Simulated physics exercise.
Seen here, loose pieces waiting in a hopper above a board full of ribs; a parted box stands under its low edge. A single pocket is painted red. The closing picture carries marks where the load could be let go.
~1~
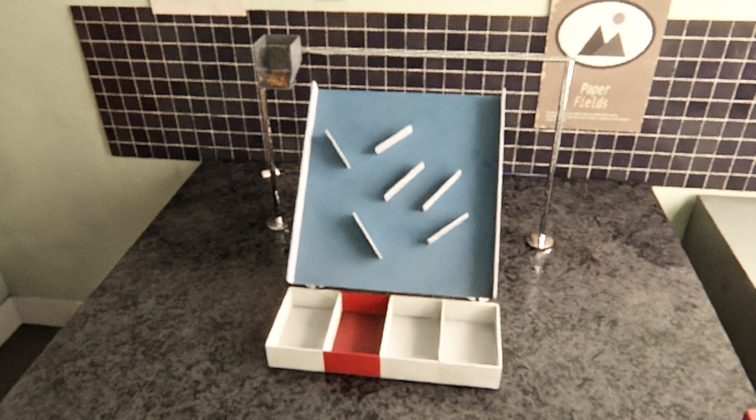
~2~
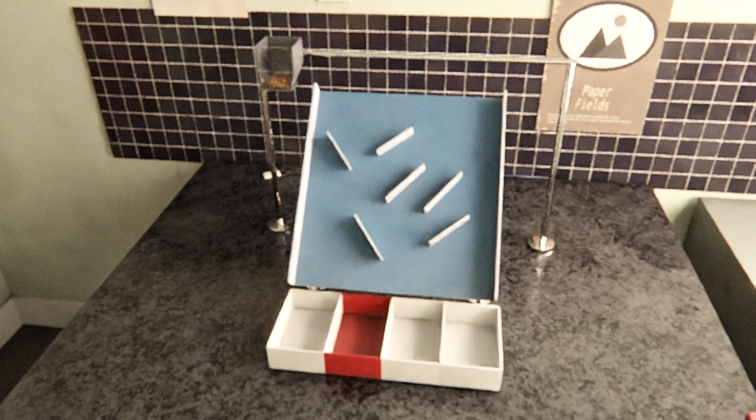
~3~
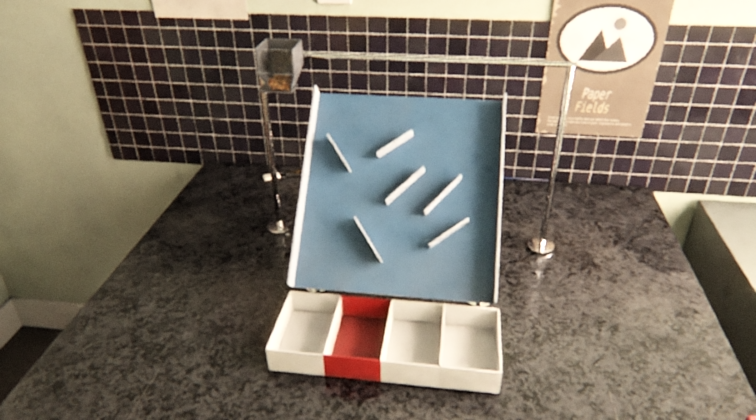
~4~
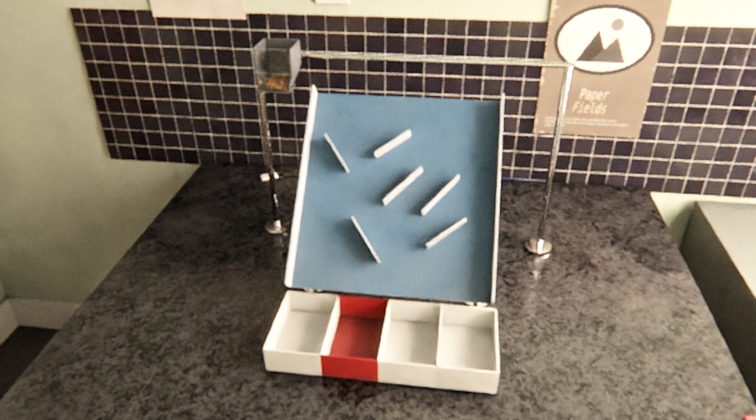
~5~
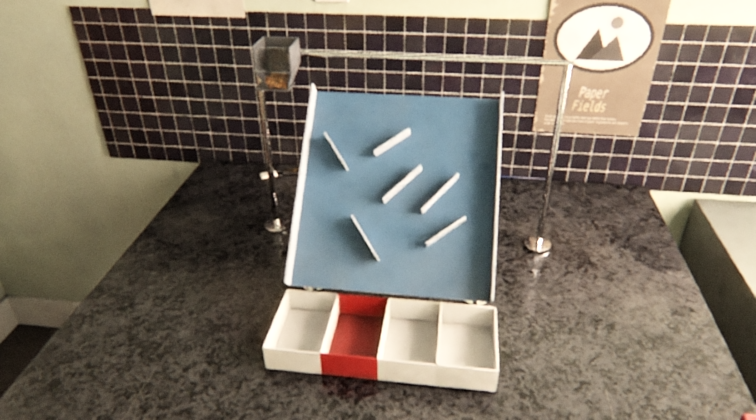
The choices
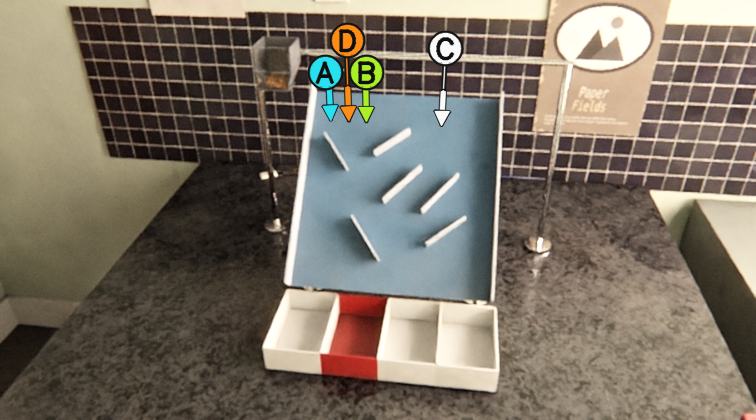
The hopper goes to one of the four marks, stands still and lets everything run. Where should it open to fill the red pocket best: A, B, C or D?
Best: C.
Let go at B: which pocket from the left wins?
The third from the left.
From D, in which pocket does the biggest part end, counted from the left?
It is the third one.
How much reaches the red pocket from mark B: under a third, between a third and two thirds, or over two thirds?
It is under a third.
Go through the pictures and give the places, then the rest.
Hopper (280, 76), roasted chickpeas, door shut, in the first frame.
Ribs (328, 132) to (349, 165), (377, 150) to (412, 127), in the second frame.
Ribs (386, 201) to (424, 166), (425, 211) to (461, 175), in the third frame.
Ribs (352, 217) to (378, 260), (427, 245) to (466, 218), in the fourth frame.
Red pocket (349, 365), number 2 of 4 from the left, in the fifth frame.
On the marked copy, mark A meets the board at (330, 114); mark B meets the board at (366, 116); mark C meets the board at (441, 120); mark D meets the board at (348, 115).
If A is chosen, not one piece in the red pocket, almost all in other pockets.
If B is chosen, about a tenth in the red pocket, almost all in other pockets.
If C is chosen, roughly a third in the red pocket, roughly two thirds in other pockets.
If D is chosen, not one piece in the red pocket, almost all in other pockets.
